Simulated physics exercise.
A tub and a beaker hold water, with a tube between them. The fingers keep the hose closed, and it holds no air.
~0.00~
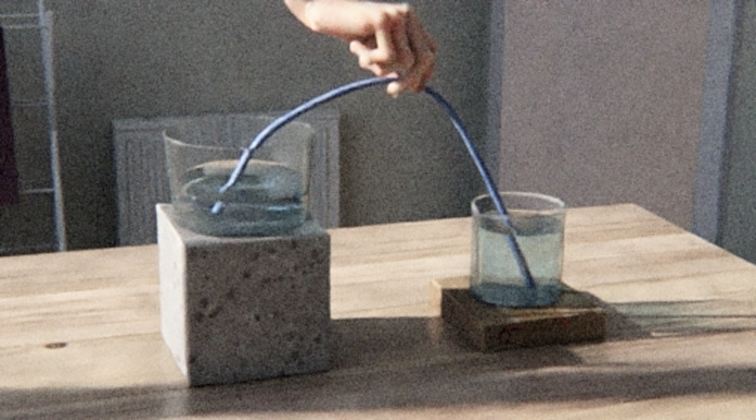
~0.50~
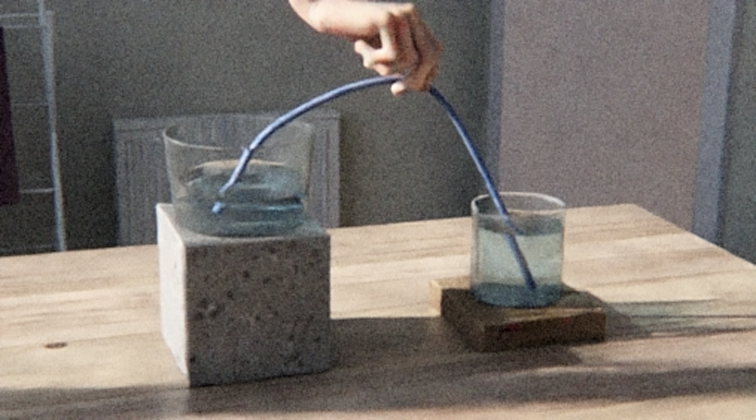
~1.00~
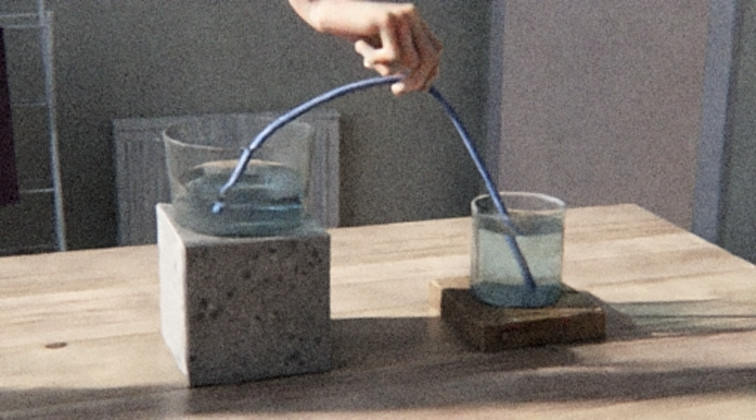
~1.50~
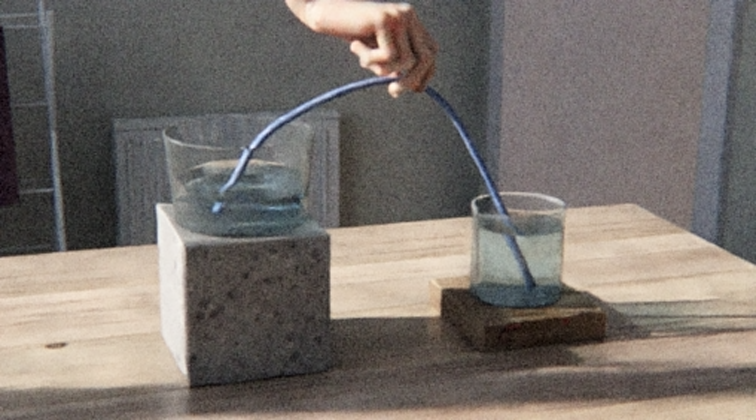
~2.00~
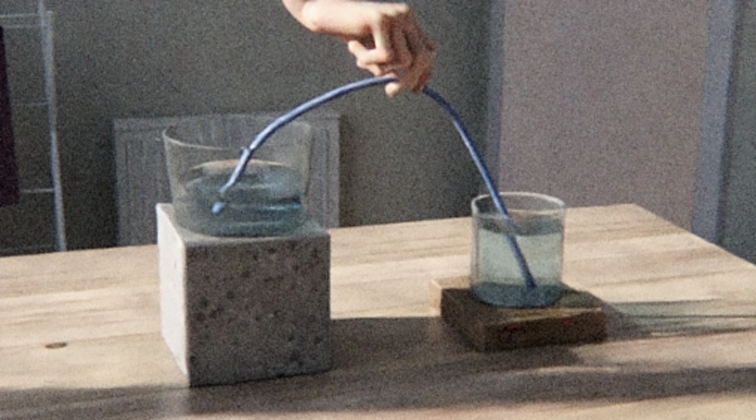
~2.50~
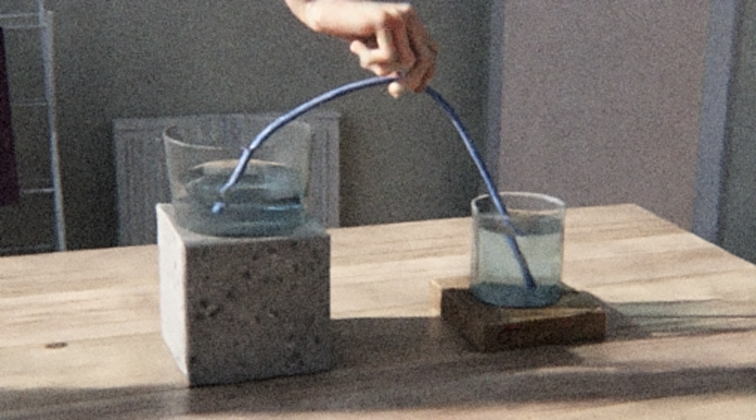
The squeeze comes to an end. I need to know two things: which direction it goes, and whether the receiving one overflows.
Here you go: Water goes - goes right, receiving - overflow.
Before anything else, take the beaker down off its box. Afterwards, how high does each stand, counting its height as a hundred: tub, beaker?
First 15 per cent, then 100 per cent.
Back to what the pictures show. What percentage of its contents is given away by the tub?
I'd put it at roughly 60 per cent.
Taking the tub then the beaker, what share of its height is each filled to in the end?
About 15 and 100 per cent.
Around 8.0 s, the tub is about a third full; the beaker is nearly full.
Around 20.0 s, the tub is about a quarter full; the beaker is full to the brim; the lower one has lost some.
Around 45.0 s, the tub is nearly empty; the beaker is full to the brim; the lower one has lost some.
